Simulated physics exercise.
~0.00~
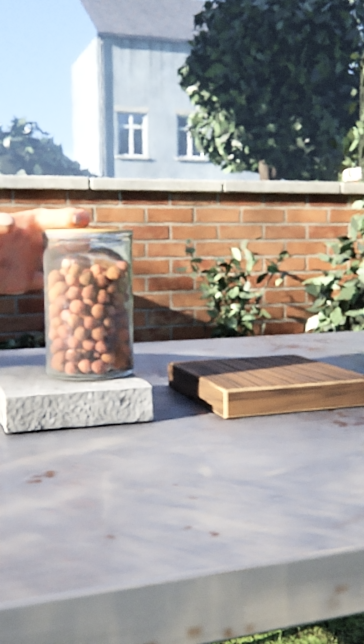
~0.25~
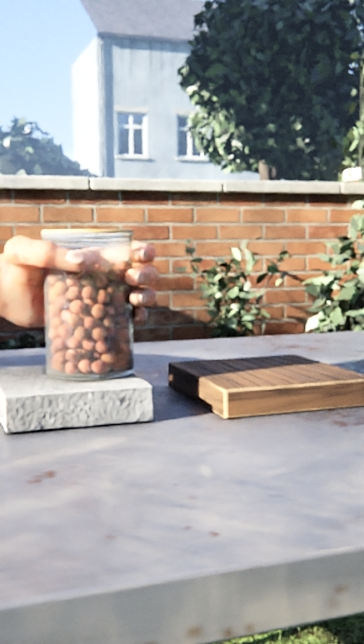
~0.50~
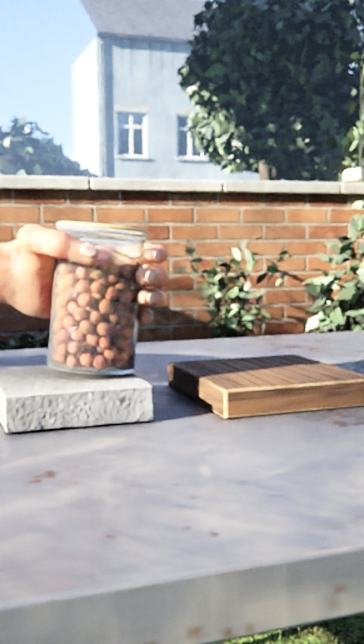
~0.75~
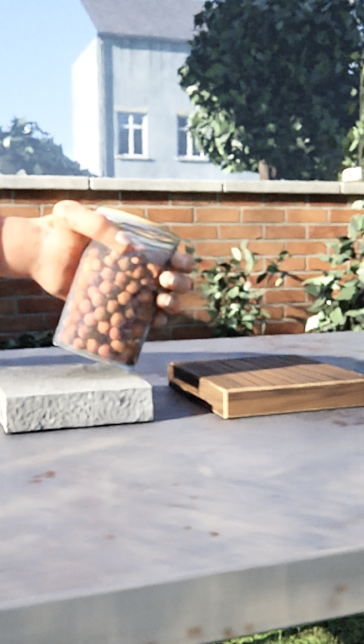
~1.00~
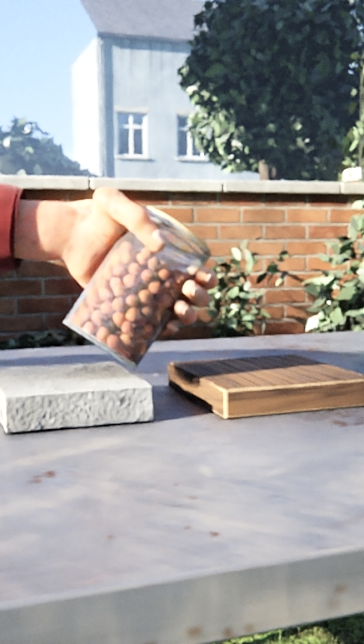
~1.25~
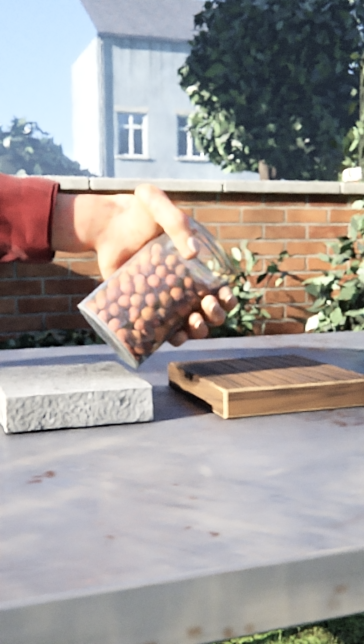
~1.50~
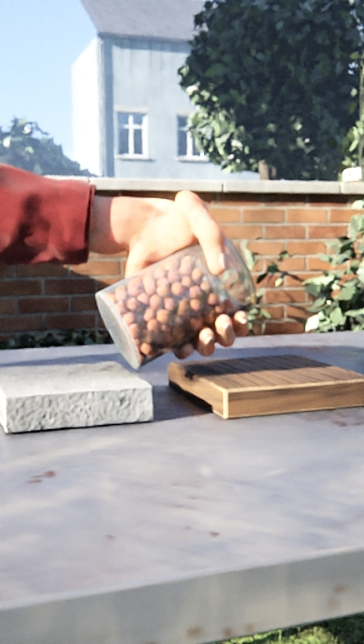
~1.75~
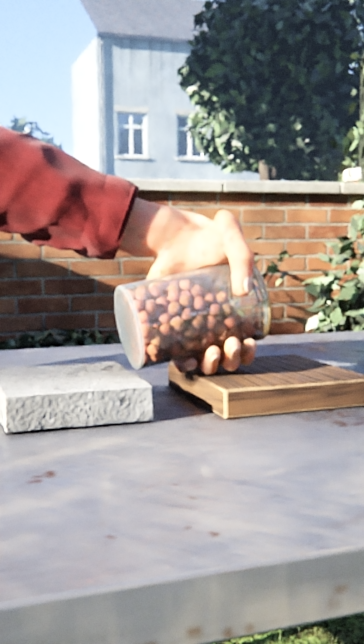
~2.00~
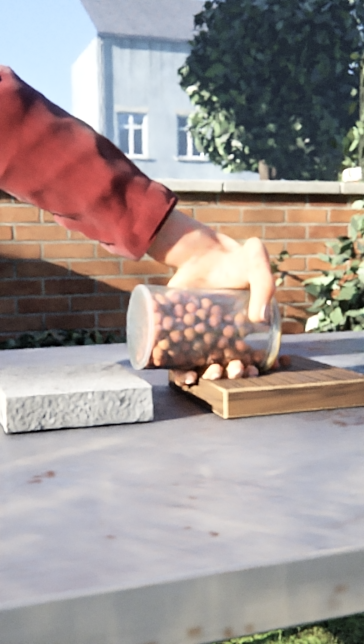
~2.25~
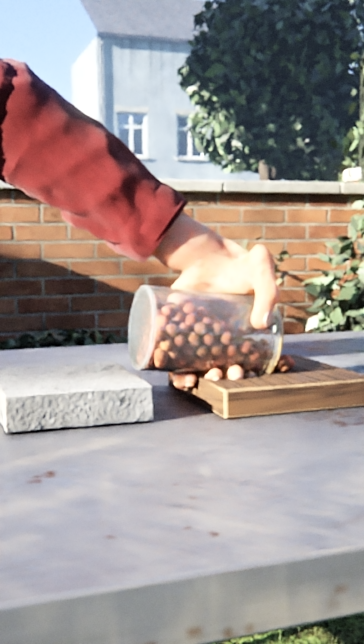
The clip opens on a clear jar partly filled with round, reddish-brown pellets, standing upright on a rough pale stone slab on an outdoor table, with a slatted wooden block to its right. A hand comes in from the left, grips the jar near the top and lifts it slightly. The hand carries it rightward while tipping it further over, a red sleeve coming into view, and the pellets stay inside. The jar reaches its side and comes down against the wooden block. At the end it lies there, still held, its mouth tipped slightly downward, with a few pellets spilled out.
